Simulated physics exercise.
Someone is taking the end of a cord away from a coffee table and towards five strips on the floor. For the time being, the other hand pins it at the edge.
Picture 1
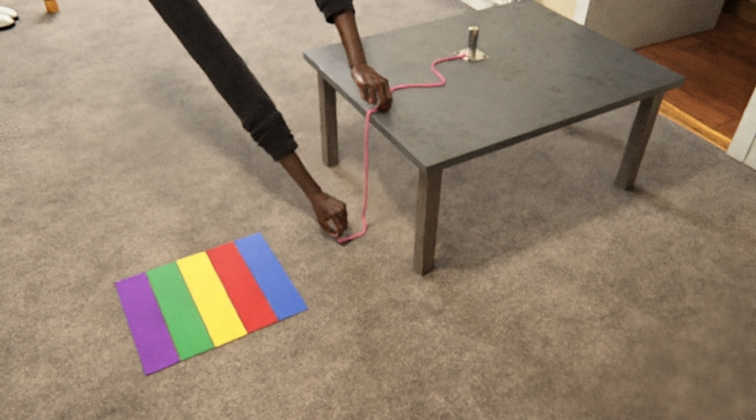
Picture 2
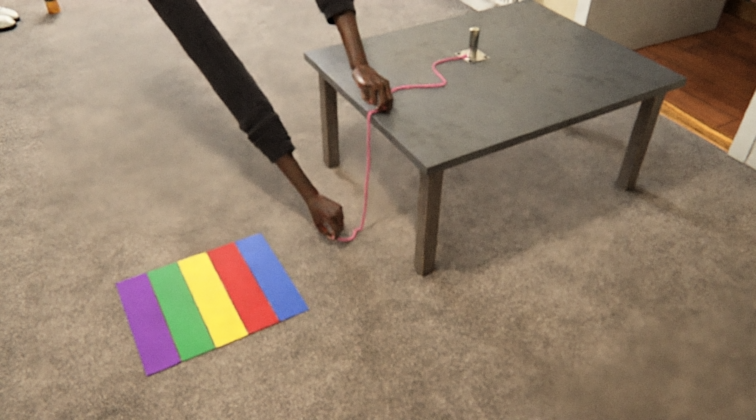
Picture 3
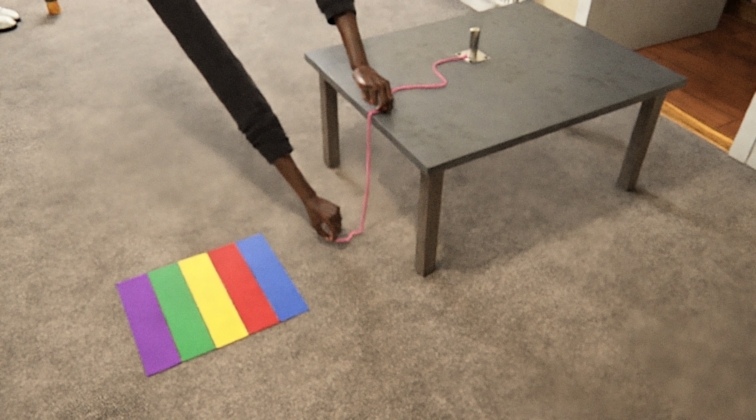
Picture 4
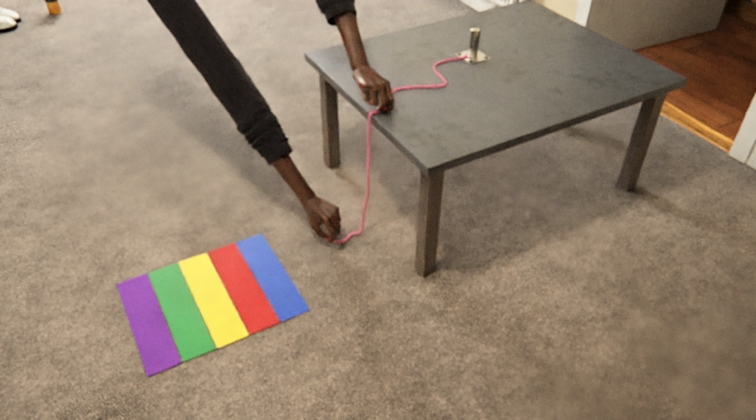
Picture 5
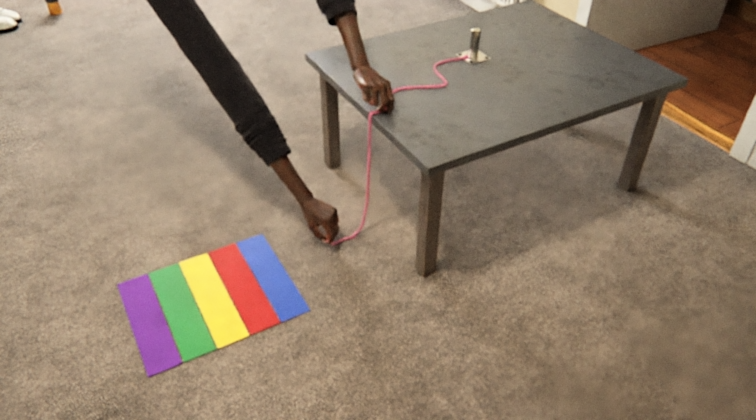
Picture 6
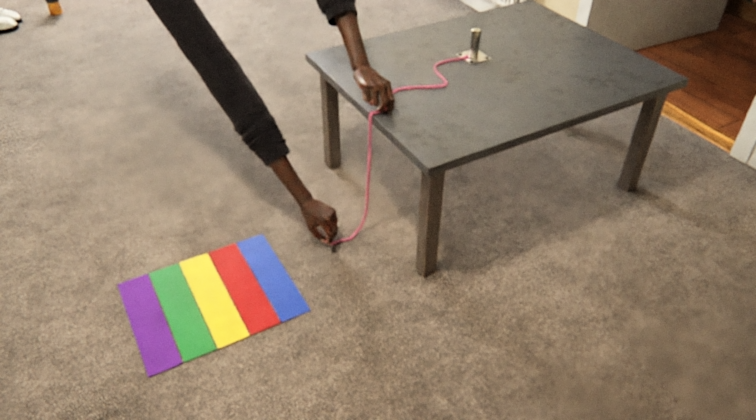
We see one hand pressing a pink cord against the edge of a grey coffee table while the other draws its lower end slightly left across the carpet, near five strips coloured purple, green, yellow, red and blue.
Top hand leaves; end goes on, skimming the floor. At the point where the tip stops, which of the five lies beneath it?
The yellow strip lies beneath it.
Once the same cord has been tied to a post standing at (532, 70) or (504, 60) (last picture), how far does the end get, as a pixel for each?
Near (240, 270), then near (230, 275).
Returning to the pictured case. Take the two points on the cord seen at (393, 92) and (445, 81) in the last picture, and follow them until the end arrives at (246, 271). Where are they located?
Near (368, 101) and (417, 79).
Soon after, end near (246, 271); over red.
Then, end near (218, 281); over yellow.
At full stretch, end near (202, 287); over yellow. It halts on the yellow strip.
